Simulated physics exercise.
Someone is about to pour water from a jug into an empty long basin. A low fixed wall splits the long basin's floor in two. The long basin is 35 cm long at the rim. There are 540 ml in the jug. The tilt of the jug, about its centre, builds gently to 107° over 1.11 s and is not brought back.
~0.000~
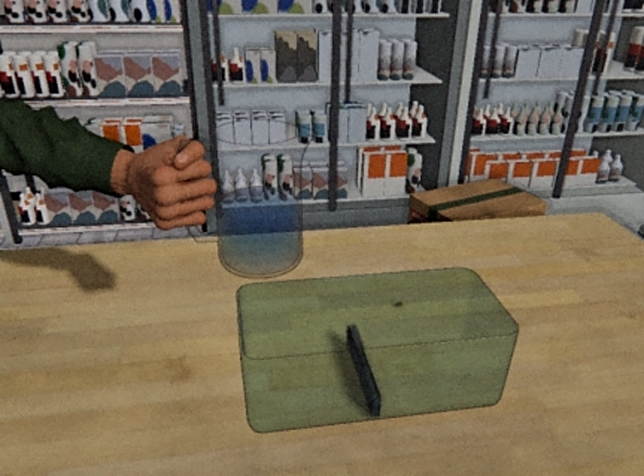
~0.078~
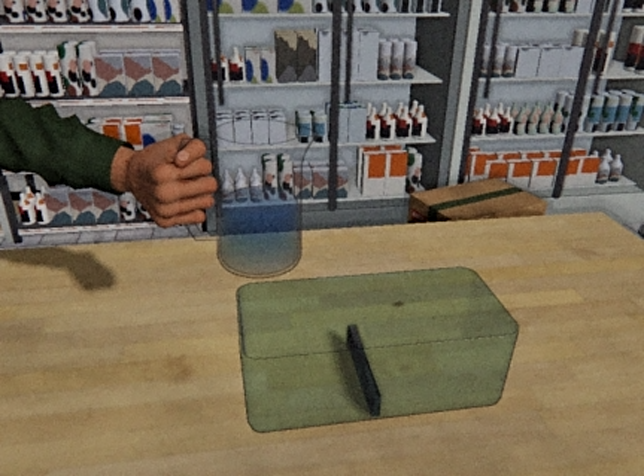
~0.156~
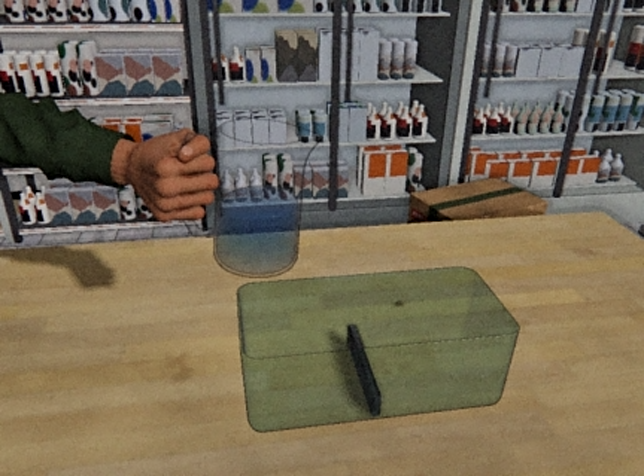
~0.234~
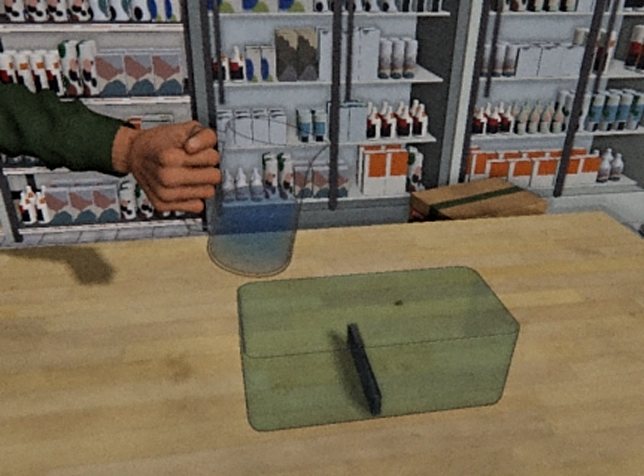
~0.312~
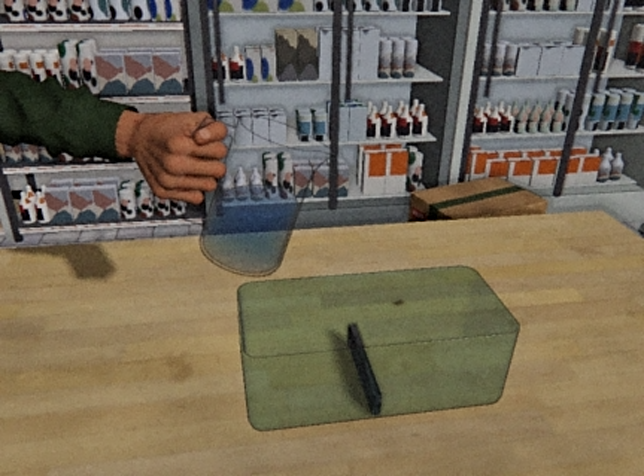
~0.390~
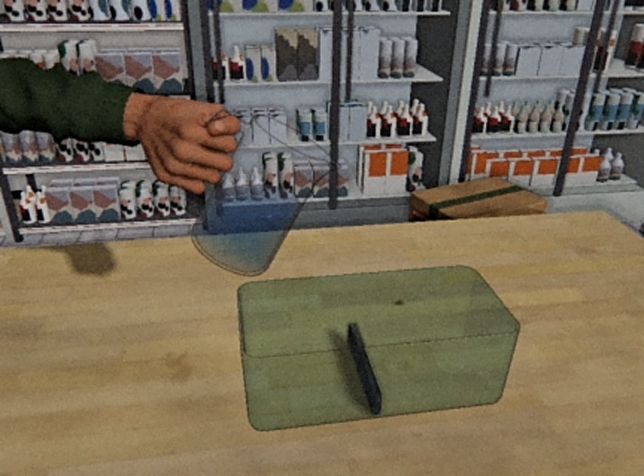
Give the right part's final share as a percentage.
Roughly 86 per cent is past the wall.
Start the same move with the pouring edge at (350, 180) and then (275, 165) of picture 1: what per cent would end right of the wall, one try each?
First 95, then 5 per cent.
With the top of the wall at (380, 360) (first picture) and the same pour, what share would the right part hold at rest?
In that case some 45 per cent.
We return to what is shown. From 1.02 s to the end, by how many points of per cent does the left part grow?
About 10 per cent.
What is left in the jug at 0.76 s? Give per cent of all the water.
Some 96 per cent.
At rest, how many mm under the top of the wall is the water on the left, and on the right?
Some 32 mm on the left and 18 mm on the right.
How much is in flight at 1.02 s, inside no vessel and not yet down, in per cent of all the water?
About 24 per cent.
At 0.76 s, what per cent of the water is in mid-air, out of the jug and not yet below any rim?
Some 4 per cent.
After 0.76 s the tilt is 82° and 96 per cent is still to pour, 0 is left of the wall and 0 right of it.
After 1.02 s the tilt is 105° and 42 per cent is still to pour, 3 is left of the wall and 31 right of it.
After 1.30 s the tilt is 107° and 6 per cent is still to pour, 8 is left of the wall and 77 right of it.
After 1.61 s the tilt is 107° and 0 per cent is still to pour, 12 is left of the wall and 86 right of it.
In the end 12 per cent lies left of the wall, 86 right of it and 2 outside.
